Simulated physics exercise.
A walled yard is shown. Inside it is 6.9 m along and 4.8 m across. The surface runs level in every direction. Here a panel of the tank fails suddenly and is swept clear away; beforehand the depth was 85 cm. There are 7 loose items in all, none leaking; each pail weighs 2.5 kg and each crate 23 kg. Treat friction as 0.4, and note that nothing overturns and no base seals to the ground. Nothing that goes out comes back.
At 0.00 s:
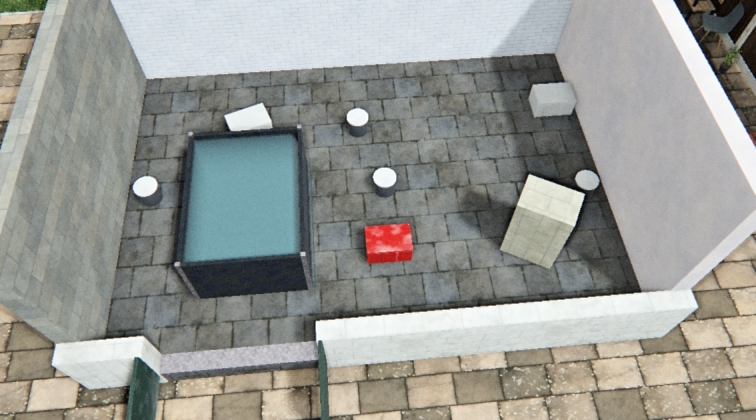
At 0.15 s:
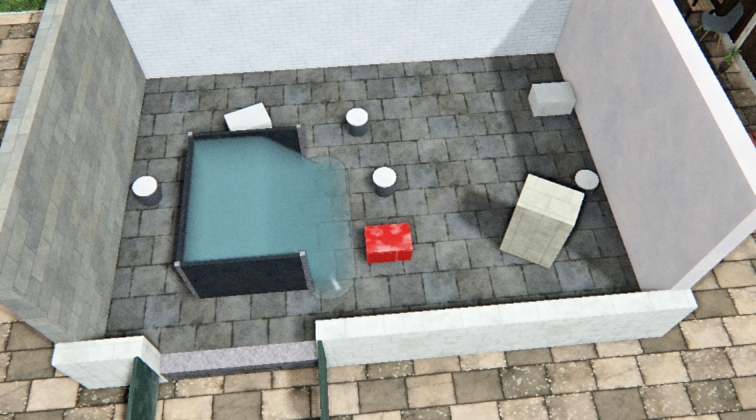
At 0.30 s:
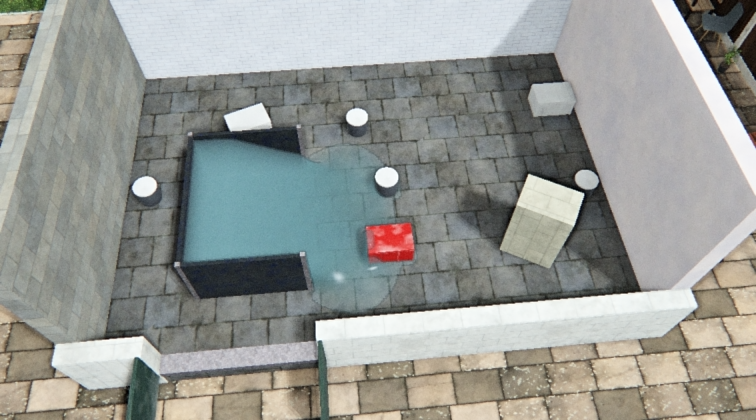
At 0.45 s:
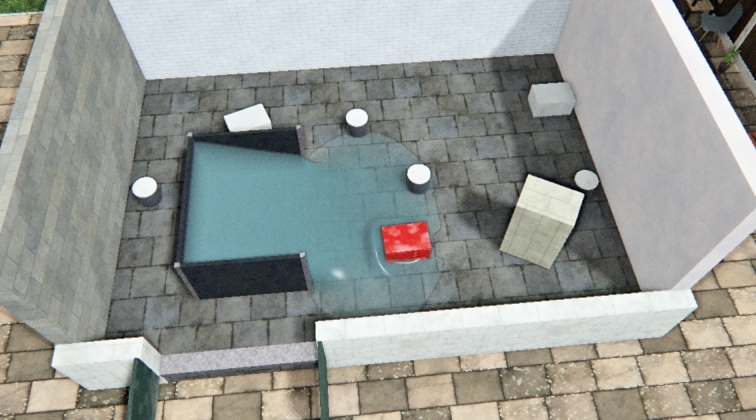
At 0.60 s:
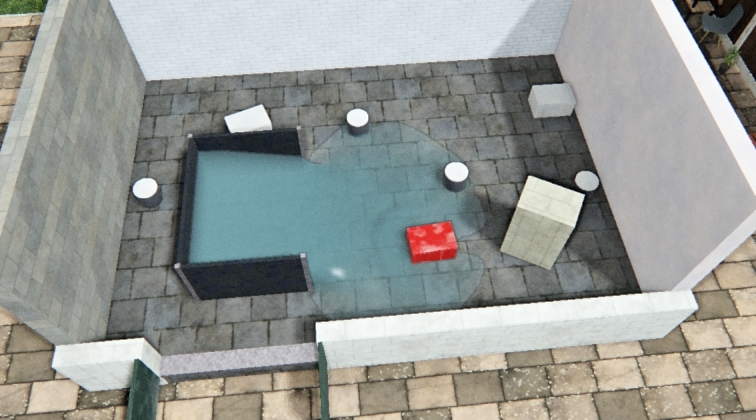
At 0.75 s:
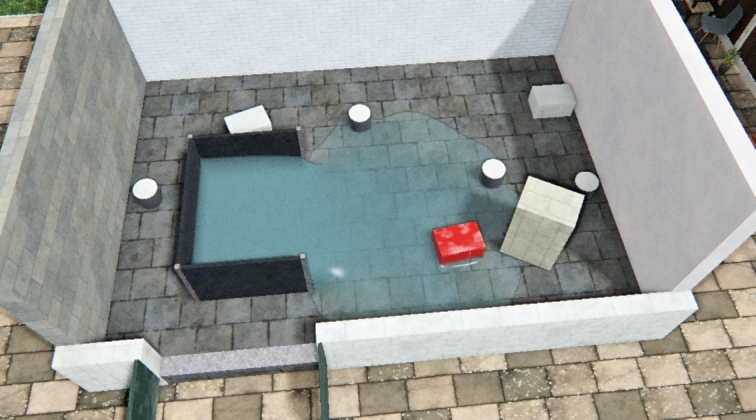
Water burst out of the right side of a dark tank in a walled yard and spread across the paving, pushing a white-topped cylinder and then a red crate to the right.
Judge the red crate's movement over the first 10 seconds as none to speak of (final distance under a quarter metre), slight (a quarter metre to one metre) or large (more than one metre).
Expect a big change in position.
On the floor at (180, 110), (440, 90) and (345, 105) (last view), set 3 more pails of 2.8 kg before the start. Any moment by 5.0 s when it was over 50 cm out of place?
Taking them in order: Not far enough, far enough and far enough.
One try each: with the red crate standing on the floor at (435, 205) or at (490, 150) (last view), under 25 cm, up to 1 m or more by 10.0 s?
First it is swept away, then it is swept away.
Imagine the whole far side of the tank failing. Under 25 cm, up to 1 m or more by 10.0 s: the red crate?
My answer is that the red crate remains put.
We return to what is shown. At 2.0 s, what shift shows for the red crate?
I'd guess some 140 cm by then.
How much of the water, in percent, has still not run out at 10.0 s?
94 %.
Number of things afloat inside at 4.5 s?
At that moment it comes to 5.
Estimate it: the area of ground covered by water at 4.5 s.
I'd estimate close to 25 m2.
After 2.0 s the red crate is near (500, 272), 1.5 m from its start, afloat; 0 of 7 are out; 4 afloat.
After 4.5 s the red crate is near (593, 273), 2.6 m from its start, afloat; 0 of 7 are out; 5 afloat.
After 7.0 s the red crate is near (593, 227), 2.7 m from its start, aground; 0 of 7 are out; 4 afloat.
After 10.0 s the red crate is near (593, 227), 2.7 m from its start, aground; 1 of 7 are out; 3 afloat.
